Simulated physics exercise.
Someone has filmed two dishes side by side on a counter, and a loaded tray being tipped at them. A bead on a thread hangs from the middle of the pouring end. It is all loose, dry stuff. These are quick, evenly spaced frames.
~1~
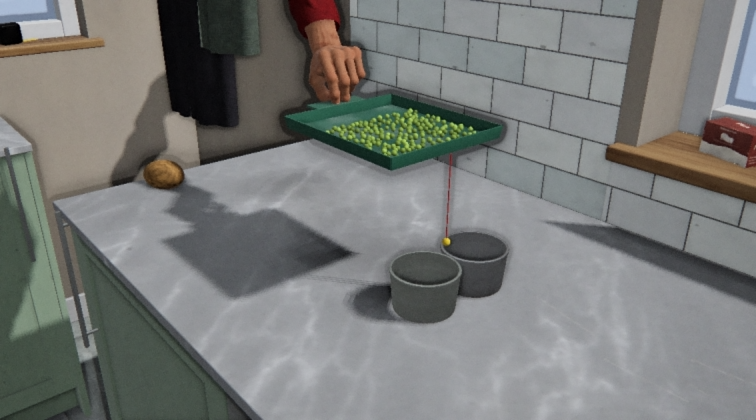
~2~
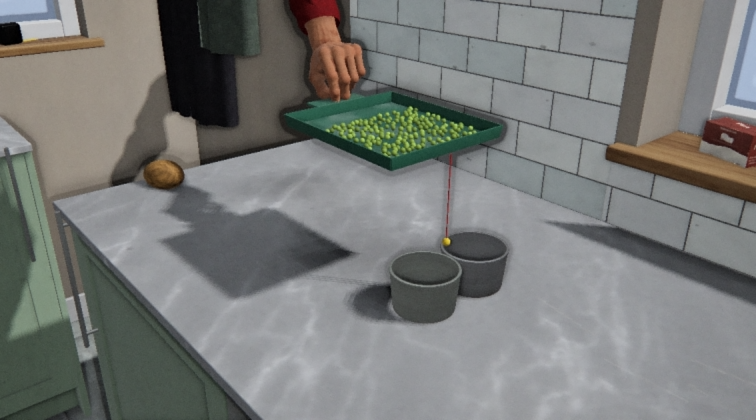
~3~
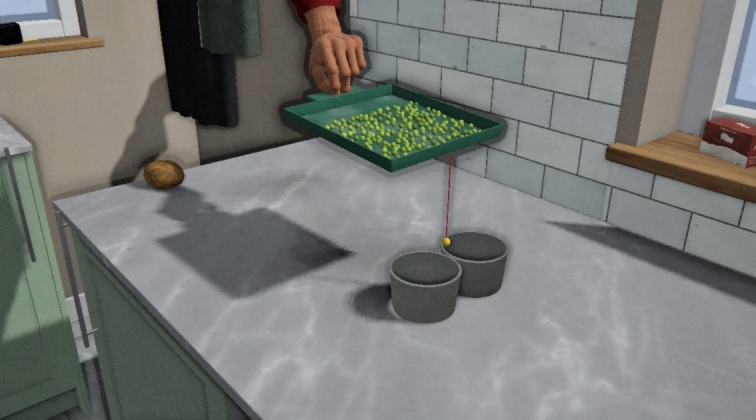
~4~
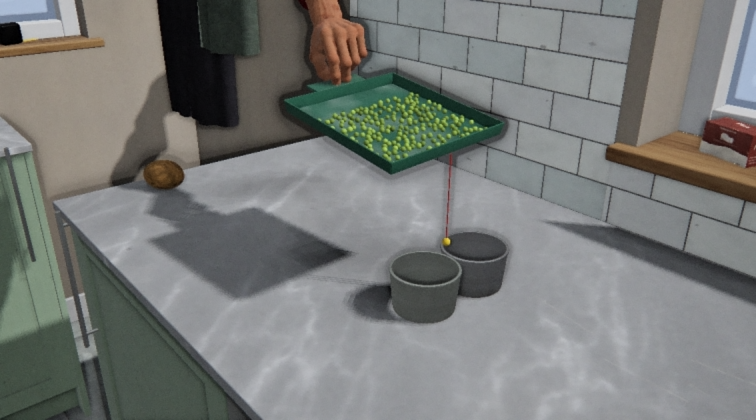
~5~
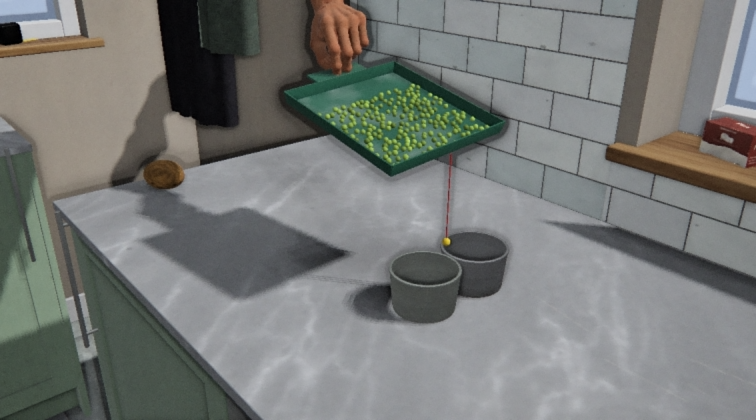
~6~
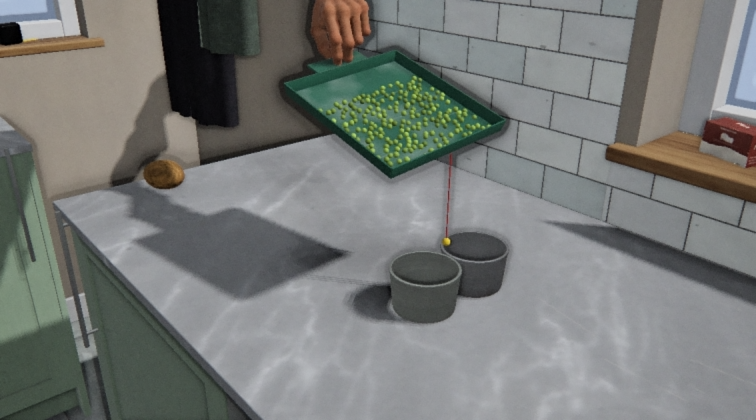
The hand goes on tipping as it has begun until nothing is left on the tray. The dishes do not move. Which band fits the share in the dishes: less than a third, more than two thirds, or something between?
They take between a third and two thirds between them.
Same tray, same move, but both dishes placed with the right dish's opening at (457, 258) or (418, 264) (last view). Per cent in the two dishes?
About 90 and 70 per cent.
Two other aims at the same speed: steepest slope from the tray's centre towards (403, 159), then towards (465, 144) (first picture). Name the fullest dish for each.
In turn: The left dish; the right dish.
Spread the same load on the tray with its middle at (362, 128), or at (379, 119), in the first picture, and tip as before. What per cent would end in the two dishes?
Near 40 % and 50 %.
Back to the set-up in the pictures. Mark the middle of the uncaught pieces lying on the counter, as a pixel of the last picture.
Roughly at (412, 346).
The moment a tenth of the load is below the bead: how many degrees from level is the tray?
Near 105 degrees.
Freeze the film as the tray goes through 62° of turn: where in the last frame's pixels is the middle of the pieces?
At about (420, 144).
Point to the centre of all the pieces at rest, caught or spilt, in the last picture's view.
Roughly at (418, 311).
Just after the last frame, tray tipped steeply; almost all on the tray; just a few outside both; just a few in the air.
A moment on, tray tipped past a quarter turn; the larger part on the tray; just a few in the left dish; about a tenth outside both; about a tenth in the air.
Further on, tray tipped past a quarter turn; roughly half in the left dish; roughly half outside both.
When it is over, tray tipped past a quarter turn; roughly half in the left dish; not one in the right dish; roughly half outside both.
